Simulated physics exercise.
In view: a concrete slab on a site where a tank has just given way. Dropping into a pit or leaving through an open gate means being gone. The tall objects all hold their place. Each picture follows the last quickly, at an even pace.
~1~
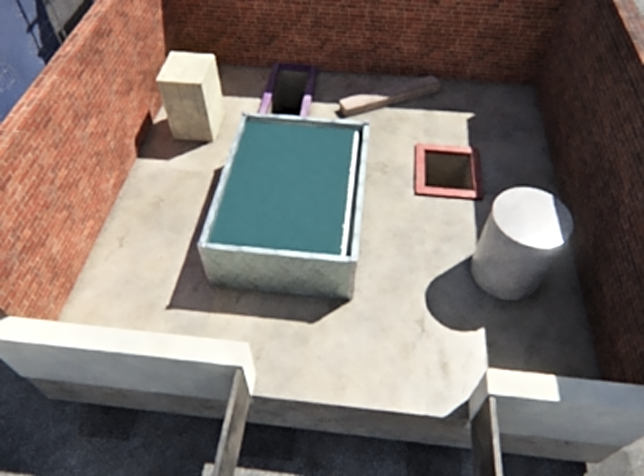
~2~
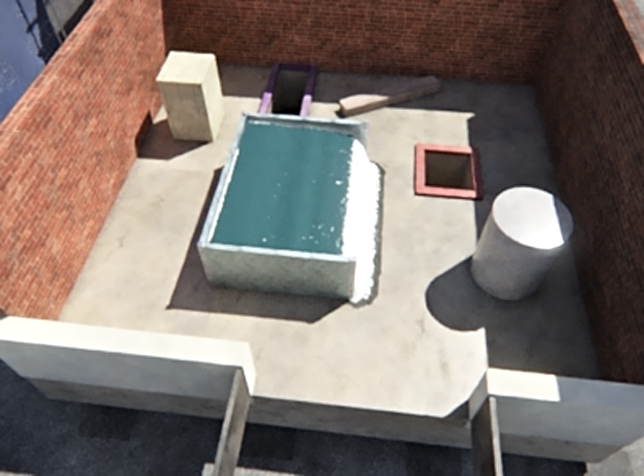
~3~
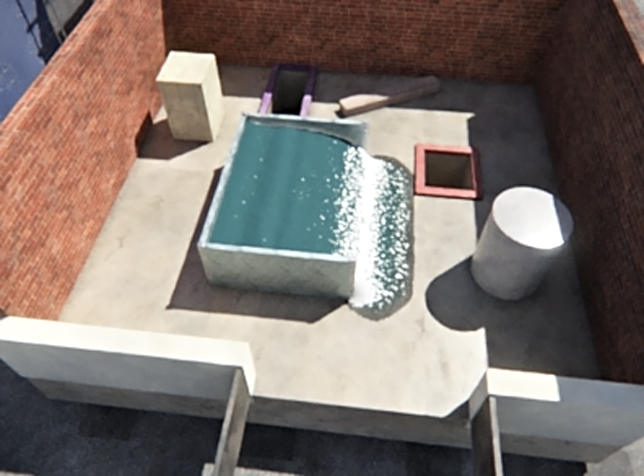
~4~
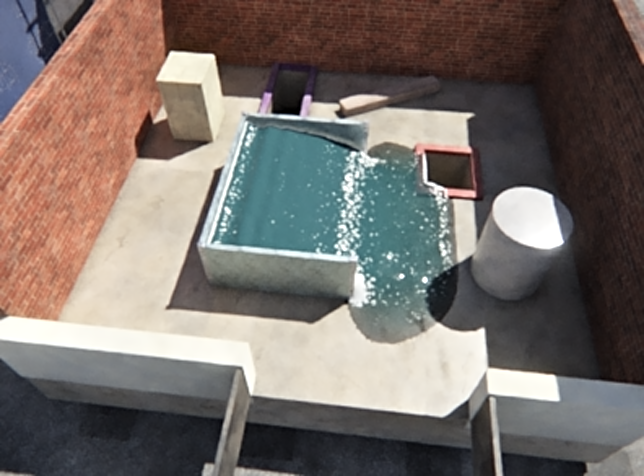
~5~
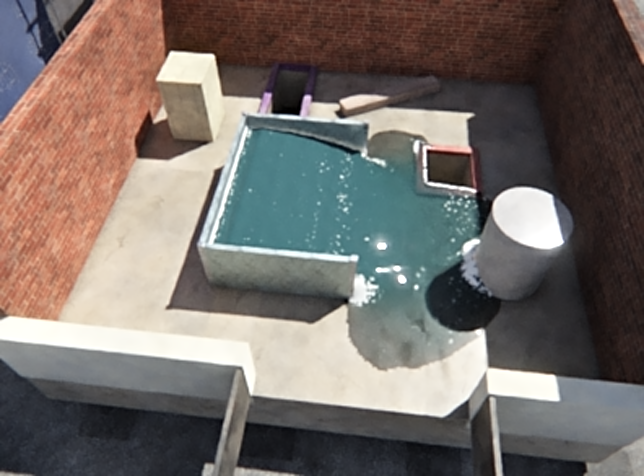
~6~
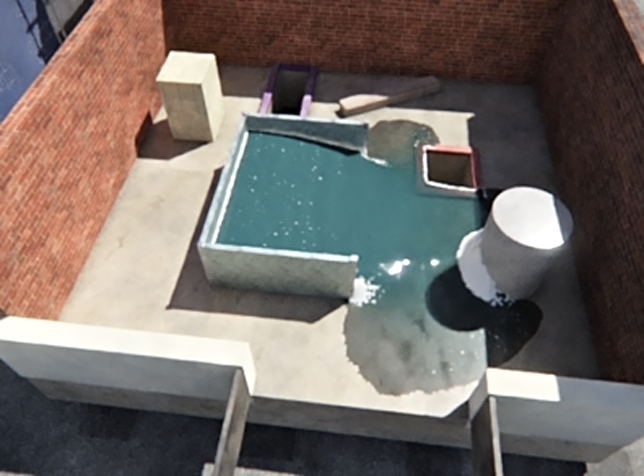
Green water pouring from the open right side of a rectangular tank, spreading across a concrete slab and around a white cylinder.
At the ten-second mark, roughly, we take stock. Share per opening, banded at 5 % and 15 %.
Gate - over 15 %, red pit - over 15 %, purple pit - under 5 %.
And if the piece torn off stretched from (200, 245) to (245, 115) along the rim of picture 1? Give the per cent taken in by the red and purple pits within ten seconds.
In percent: Red 0, purple 8.
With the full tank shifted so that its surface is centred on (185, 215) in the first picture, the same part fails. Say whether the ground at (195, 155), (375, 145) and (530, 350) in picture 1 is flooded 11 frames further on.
Spot 1 unwetted, spot 2 wetted, and spot 3 wetted.
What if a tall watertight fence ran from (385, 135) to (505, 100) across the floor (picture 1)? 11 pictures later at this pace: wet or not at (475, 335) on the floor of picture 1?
Submerged.
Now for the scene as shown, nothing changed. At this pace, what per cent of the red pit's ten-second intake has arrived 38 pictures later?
Around 95 %.
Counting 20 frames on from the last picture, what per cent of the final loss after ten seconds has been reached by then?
I'd put it at 45 per cent.
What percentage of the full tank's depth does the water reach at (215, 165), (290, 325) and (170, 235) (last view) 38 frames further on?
About 2 per cent, then 2 per cent, then 0 per cent.
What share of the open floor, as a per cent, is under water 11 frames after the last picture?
Close to 40 percent, by my reckoning.
A moment on, water covers 35 % of the floor; the gate 0 %, the red pit 7 %, the purple pit 0 %.
Next, water covers 40 % of the floor; the gate 1 %, the red pit 12 %, the purple pit 0 %.
Then, water covers 50 % of the floor; the gate 5 %, the red pit 16 %, the purple pit 0 %.
Later, water covers 70 % of the floor; the gate 15 %, the red pit 19 %, the purple pit 0 %.
In the end, water covers 90 % of the floor; the gate 22 %, the red pit 21 %, the purple pit 0 %.
